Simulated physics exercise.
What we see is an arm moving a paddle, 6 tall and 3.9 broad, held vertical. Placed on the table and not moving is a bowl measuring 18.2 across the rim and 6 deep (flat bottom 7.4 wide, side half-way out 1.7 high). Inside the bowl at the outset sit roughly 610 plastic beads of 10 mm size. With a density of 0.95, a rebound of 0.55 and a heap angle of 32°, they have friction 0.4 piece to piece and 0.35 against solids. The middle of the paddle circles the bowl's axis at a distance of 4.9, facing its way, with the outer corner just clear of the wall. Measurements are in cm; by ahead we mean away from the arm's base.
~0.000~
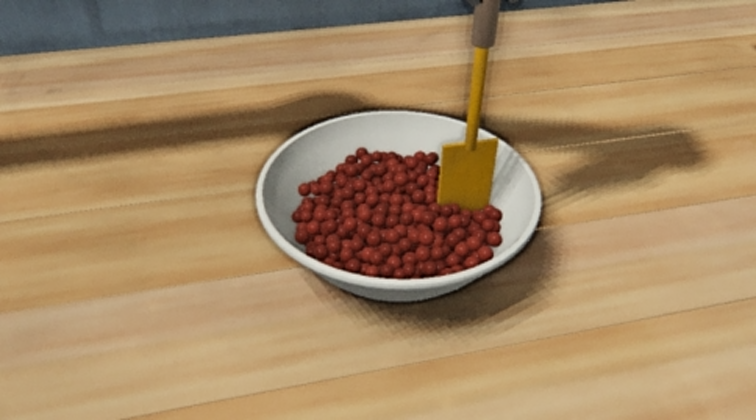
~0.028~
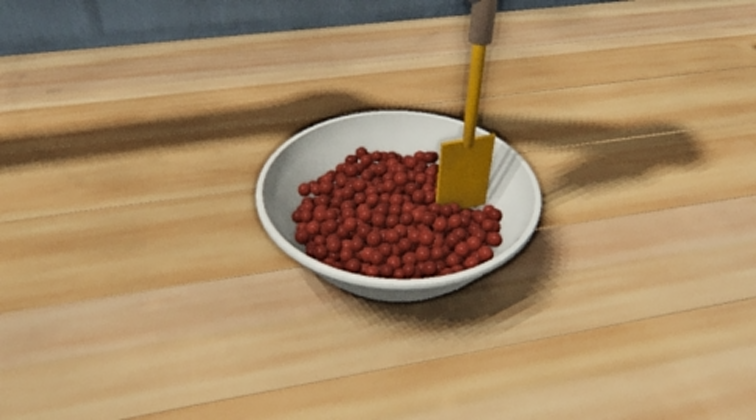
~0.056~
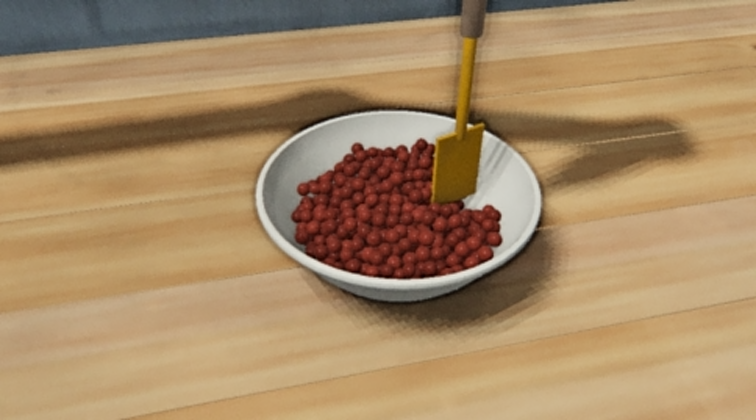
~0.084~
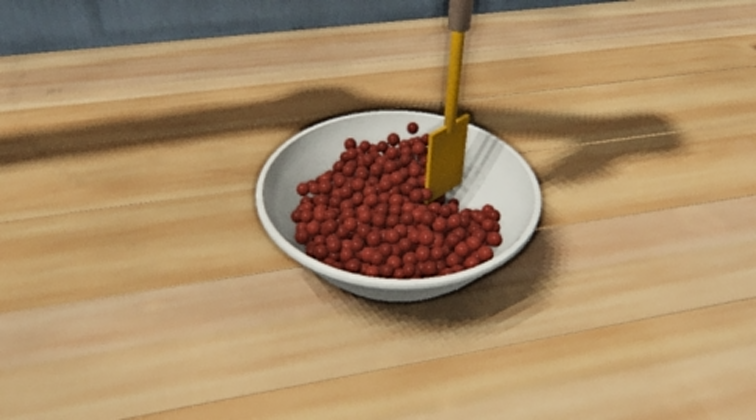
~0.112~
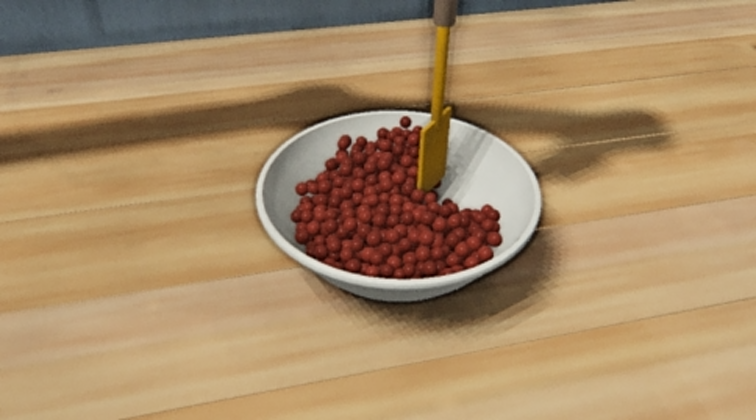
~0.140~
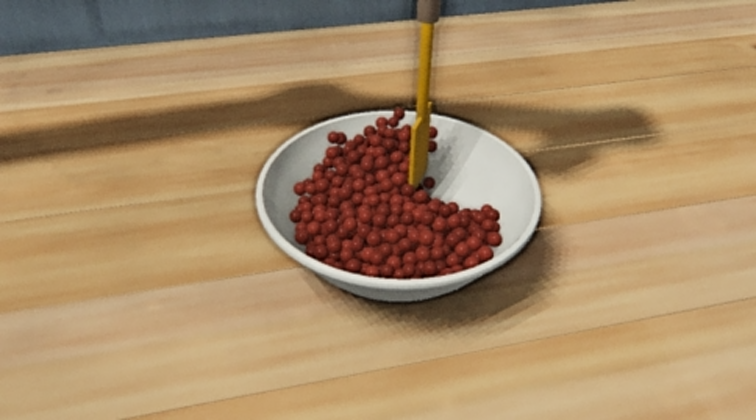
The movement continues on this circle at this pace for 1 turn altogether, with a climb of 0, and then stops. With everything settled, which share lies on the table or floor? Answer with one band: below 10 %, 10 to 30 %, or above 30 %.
10 to 30 %.
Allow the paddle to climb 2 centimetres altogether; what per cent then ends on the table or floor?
Near 10 in a hundred.
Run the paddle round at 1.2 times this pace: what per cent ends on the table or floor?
I'd say about 20 %.
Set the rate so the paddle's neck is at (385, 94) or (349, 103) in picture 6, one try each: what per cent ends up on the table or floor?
First try: Around 30 %; second try: Around 40 %.
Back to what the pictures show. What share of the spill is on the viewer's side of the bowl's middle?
70 per cent, roughly.
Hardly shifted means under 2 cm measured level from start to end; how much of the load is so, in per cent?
Roughly 30 per cent.
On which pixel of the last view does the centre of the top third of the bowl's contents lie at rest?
It is centred near (431, 177).
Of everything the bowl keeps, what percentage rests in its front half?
About 35 %.
After 0.39 s, 174° round, highest piece 9 above the table; 581 in the bowl, 16 on the table or floor, 15 in flight or on the tool.
After 0.64 s, 292° round, highest piece 9 above the table; 537 in the bowl, 64 on the table or floor, 11 in flight or on the tool.
After 0.97 s, 0° round, highest piece 7 above the table; 515 in the bowl, 97 on the table or floor.
After 1.67 s, 0° round, highest piece 7 above the table; 515 in the bowl, 97 on the table or floor.
At rest, 515 in the bowl, 97 on the table or floor. That is 16 % on the table or floor.
